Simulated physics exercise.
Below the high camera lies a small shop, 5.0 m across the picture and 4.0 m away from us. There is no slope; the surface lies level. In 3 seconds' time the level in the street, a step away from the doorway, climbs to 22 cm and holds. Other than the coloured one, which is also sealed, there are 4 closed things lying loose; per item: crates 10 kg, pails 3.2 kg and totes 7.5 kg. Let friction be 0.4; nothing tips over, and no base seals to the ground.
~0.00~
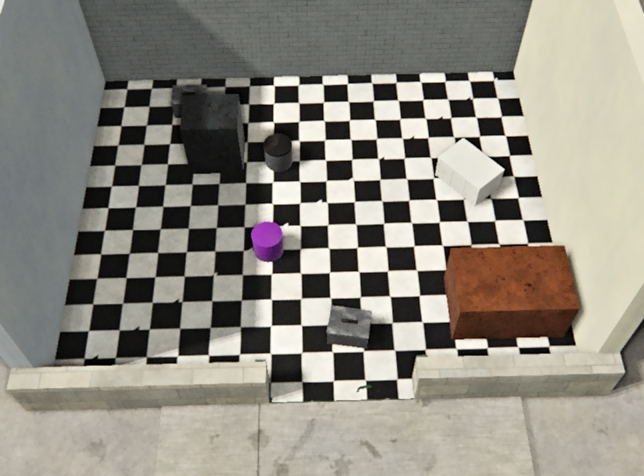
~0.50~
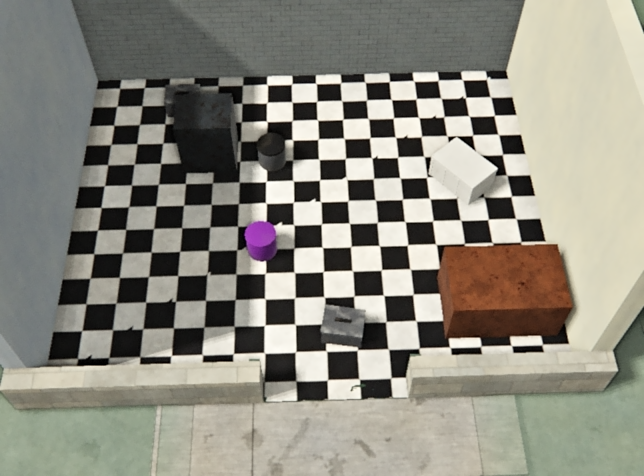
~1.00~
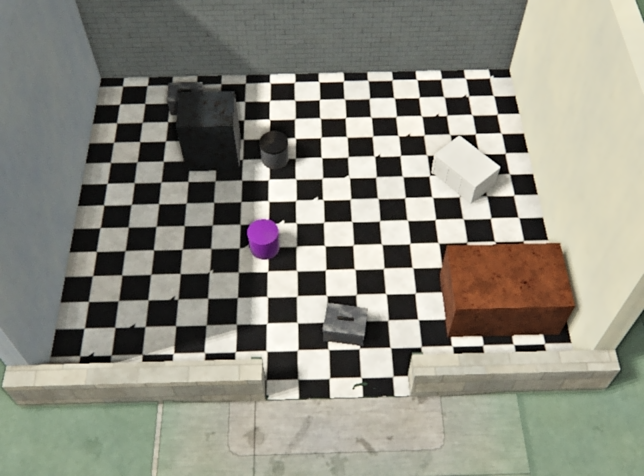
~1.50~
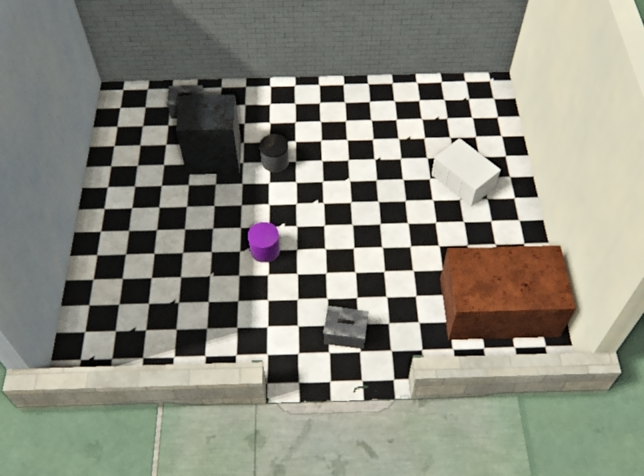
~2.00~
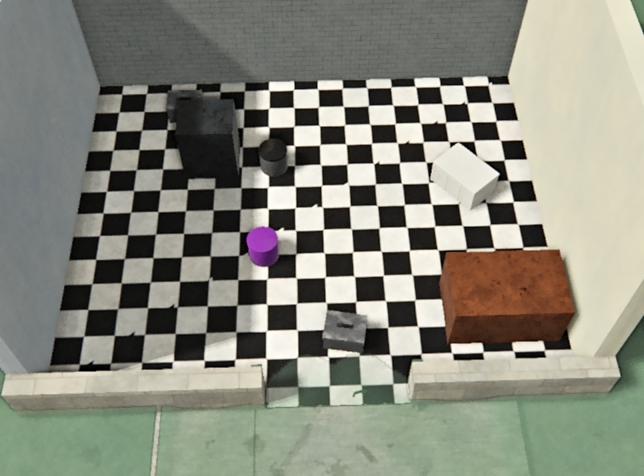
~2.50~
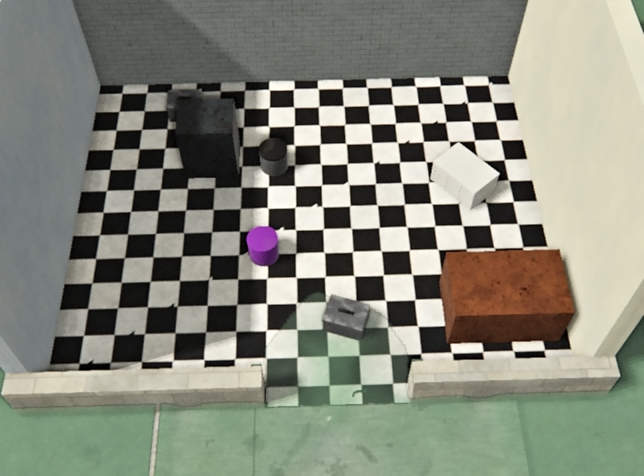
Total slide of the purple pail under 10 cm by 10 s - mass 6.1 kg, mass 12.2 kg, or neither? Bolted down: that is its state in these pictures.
The answer is neither mass.
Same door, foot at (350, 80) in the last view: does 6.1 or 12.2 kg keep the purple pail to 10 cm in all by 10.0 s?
Answer: Only the upper mass works.
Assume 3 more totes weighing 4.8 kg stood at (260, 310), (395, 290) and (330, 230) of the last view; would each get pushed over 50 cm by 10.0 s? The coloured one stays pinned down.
Order as asked: Goes beyond / goes beyond / goes beyond.
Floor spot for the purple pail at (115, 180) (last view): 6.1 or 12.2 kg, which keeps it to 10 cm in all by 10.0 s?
Just the heavier works.
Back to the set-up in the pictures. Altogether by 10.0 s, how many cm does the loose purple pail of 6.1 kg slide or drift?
Some 300 centimetres of travel in total.
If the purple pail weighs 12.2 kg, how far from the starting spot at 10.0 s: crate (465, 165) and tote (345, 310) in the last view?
They sit 80 cm and 350 cm away, in the order given.
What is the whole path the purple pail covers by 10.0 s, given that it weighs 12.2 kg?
I'd put it near 30 cm in all.
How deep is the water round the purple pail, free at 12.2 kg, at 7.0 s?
Close to 6 cm deep.
After 3.5 s the purple pail would be 4 cm from its start with 6.1 kg and 0 cm from its start with 12.2 kg; 4 cm of water round it then.
After 4.5 s the purple pail would be 70 cm from its start with 6.1 kg and 17 cm from its start with 12.2 kg; 6 cm of water round it then.
After 7.0 s the purple pail would be 168 cm from its start with 6.1 kg and 28 cm from its start with 12.2 kg; 6 cm of water round it then.
After 10.0 s the purple pail would be 190 cm from its start with 6.1 kg and 28 cm from its start with 12.2 kg; 6 cm of water round it then.
